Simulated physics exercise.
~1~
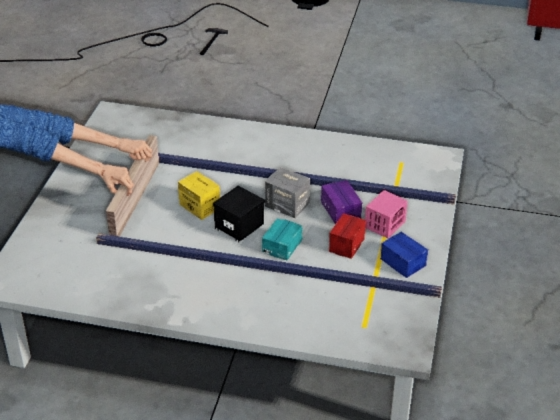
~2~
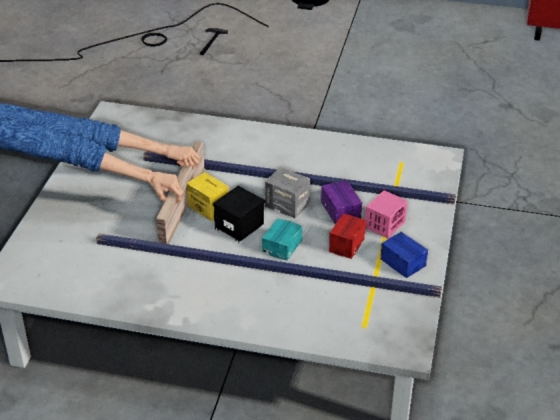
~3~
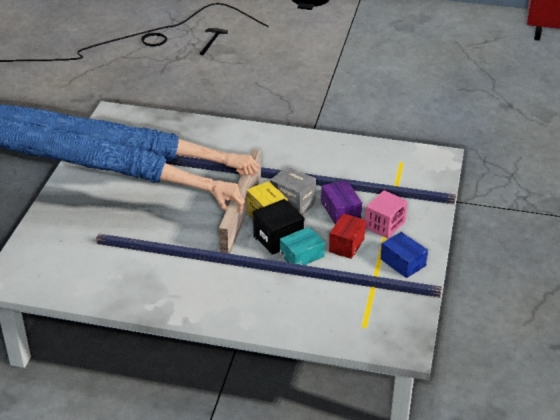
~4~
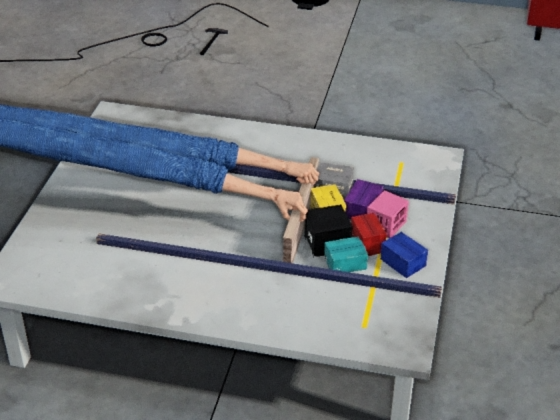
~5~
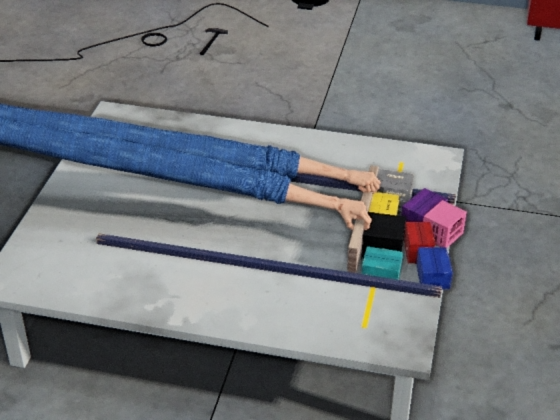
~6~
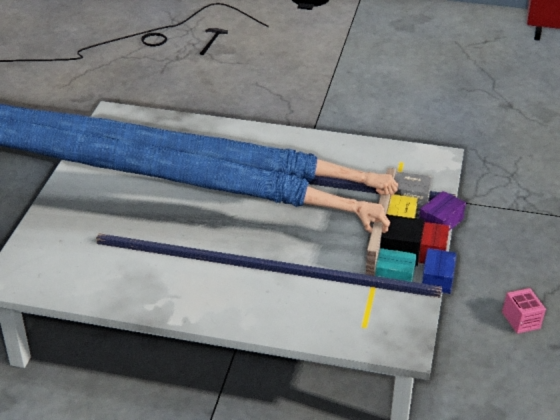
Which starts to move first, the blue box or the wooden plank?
The wooden plank starts to move first. The blue box stays where it is until the plank has pushed the other boxes most of the way across the table.
